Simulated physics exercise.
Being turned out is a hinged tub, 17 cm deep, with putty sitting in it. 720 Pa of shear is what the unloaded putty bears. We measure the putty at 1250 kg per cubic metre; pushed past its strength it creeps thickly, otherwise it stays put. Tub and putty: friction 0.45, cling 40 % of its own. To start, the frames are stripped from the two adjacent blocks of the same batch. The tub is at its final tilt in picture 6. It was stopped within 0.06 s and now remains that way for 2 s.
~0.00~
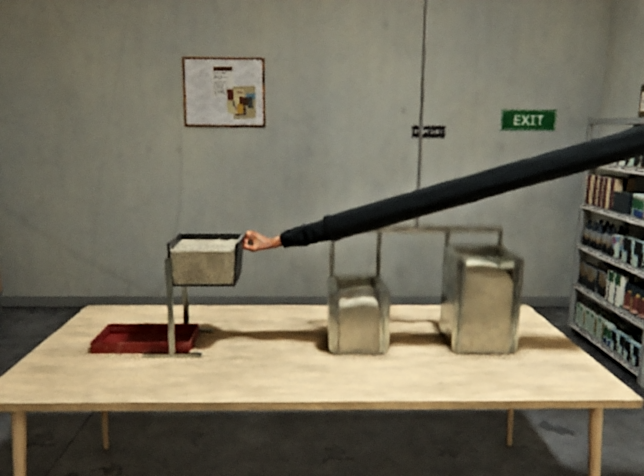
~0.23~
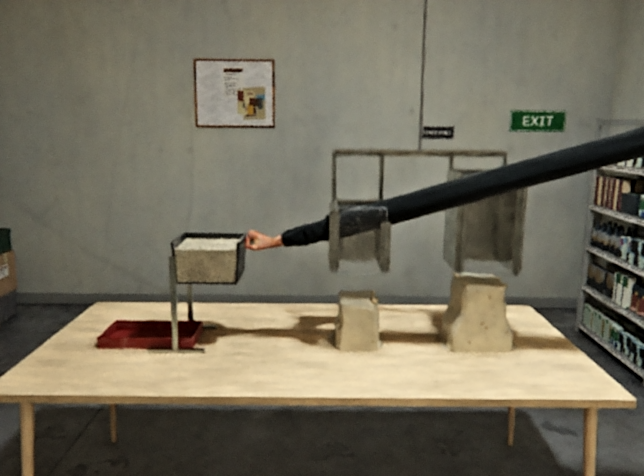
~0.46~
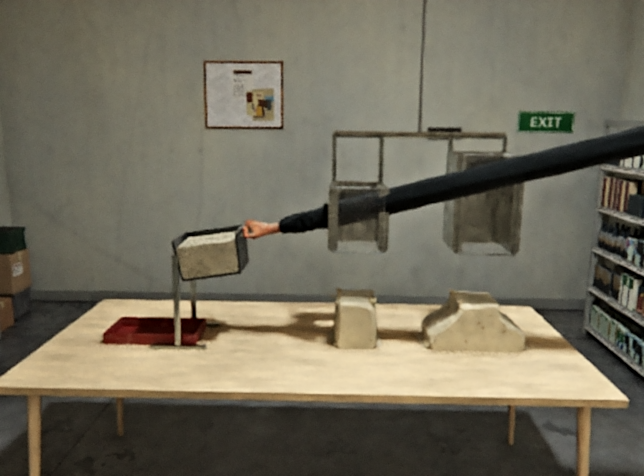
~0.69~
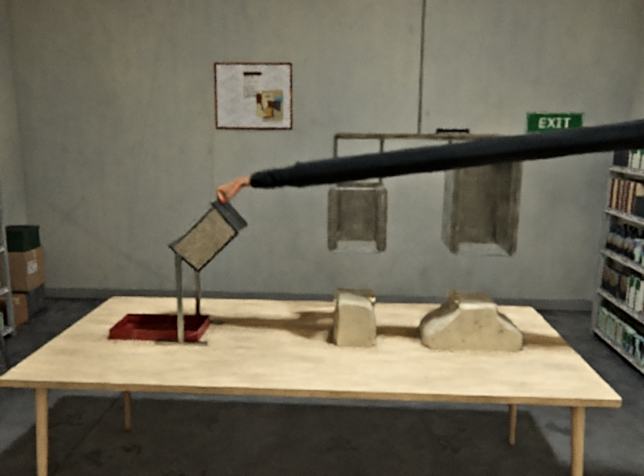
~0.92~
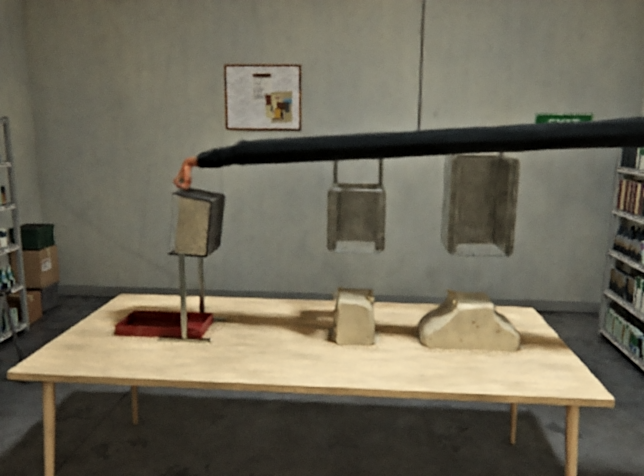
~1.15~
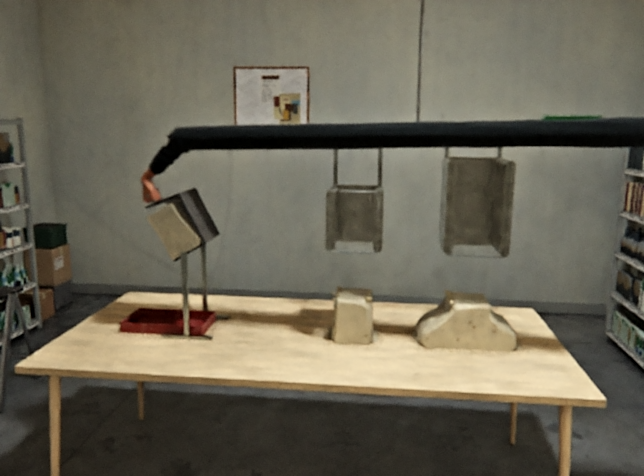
A long dark-sleeved arm reaching in from the right tilts a hinged grey tub of pale putty counterclockwise on its stand, turning it past upright toward the left above a red tray. On the wooden table in a grey-walled room with shelves, two metal moulds lift off putty blocks, and the taller right one slumps into a low mound. The camera, facing the table, drifts slowly, revealing boxes and shelving at left.
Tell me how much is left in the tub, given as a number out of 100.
It should be close to 0 out of 100.
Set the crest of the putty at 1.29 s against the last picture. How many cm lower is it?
About 15 cm.
By 1.29 s, the tub is at 117 degrees and holds 22 %.
By 1.46 s, the tub is at 117 degrees and holds 0 %.
By 1.63 s, the tub is at 117 degrees and holds 0 %.
By 1.80 s, the tub is at 117 degrees and holds 0 %.
By 3.15 s, at the end, the tub is at 117 degrees and holds 0 %.
